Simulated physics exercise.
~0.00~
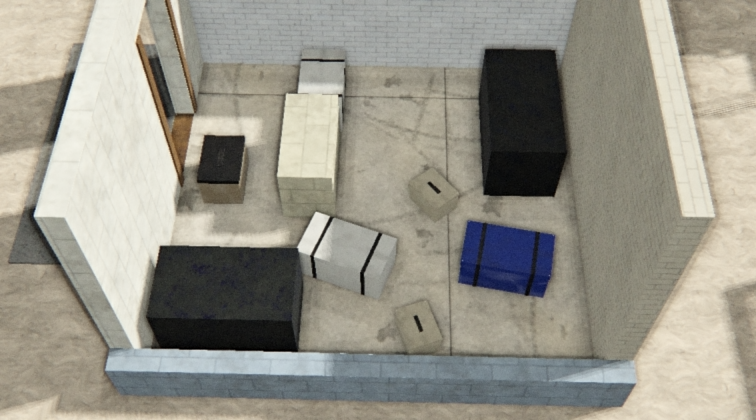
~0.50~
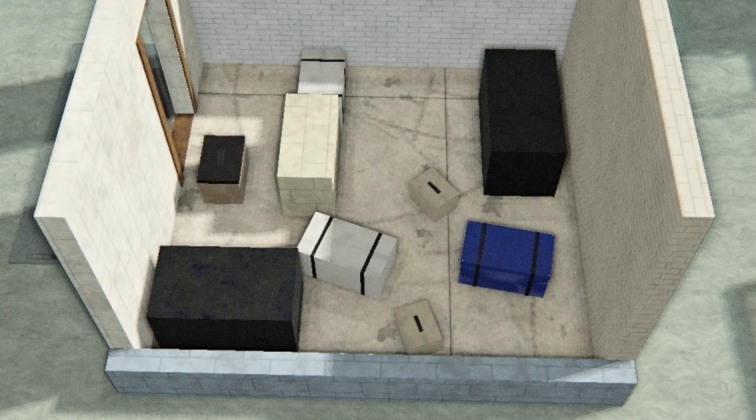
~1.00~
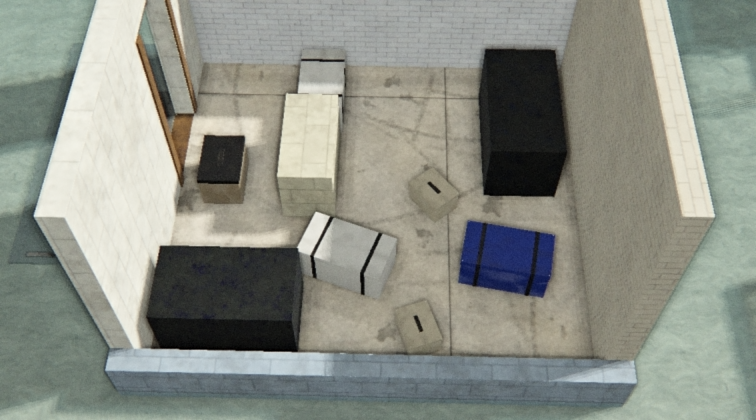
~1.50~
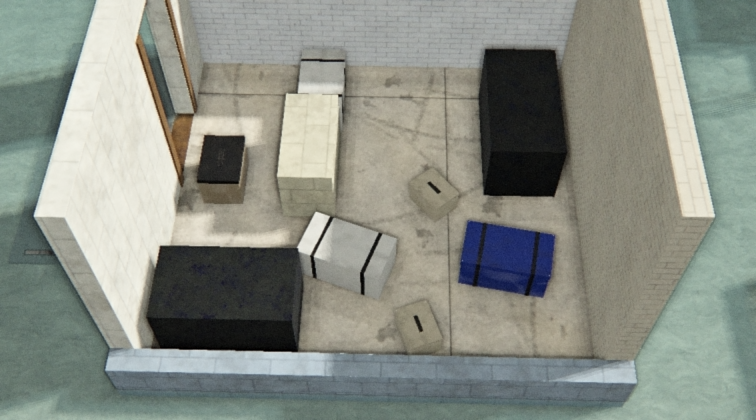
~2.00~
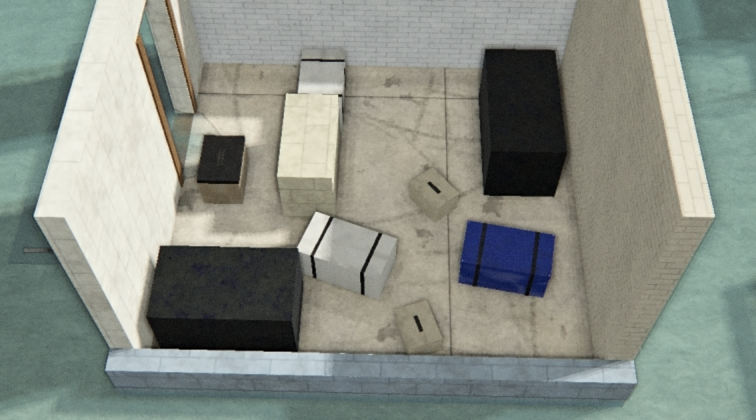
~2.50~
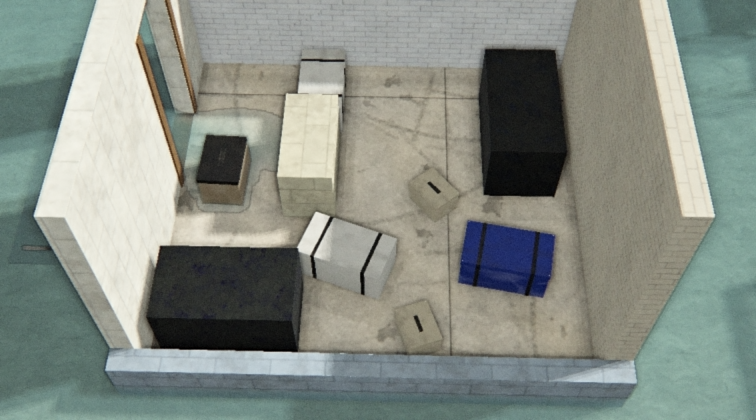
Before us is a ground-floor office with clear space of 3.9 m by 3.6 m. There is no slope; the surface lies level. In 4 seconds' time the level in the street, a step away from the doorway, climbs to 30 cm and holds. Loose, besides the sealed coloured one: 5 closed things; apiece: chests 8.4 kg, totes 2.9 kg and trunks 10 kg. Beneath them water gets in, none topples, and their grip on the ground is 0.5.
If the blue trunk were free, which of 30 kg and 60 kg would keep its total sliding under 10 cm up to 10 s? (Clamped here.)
Only the heavier amount suffices.
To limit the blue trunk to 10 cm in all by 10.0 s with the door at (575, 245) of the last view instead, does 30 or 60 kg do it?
In that case both options fail.
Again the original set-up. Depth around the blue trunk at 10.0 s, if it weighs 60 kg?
Close to 13 cm deep.
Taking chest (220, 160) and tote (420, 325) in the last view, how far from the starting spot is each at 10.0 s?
In that order: 30 cm, 40 cm.
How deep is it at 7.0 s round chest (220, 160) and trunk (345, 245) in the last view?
I'd put it at 14 cm and 5 cm respectively.
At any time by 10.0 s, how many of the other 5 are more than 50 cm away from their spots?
It works out to 5.
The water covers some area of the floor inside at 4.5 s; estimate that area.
Wet: Near 6.0 m2.
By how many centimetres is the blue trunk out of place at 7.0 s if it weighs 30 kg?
Roughly 0 cm.
After 3.5 s the blue trunk would be 0 cm from its start with 30 kg and 0 cm from its start with 60 kg; 0 cm of water round it then.
After 4.5 s the blue trunk would be 0 cm from its start with 30 kg and 0 cm from its start with 60 kg; 0 cm of water round it then.
After 7.0 s the blue trunk would be 0 cm from its start with 30 kg and 0 cm from its start with 60 kg; 4 cm of water round it then.
After 10.0 s the blue trunk would be 36 cm from its start with 30 kg and 0 cm from its start with 60 kg; 13 cm of water round it then.
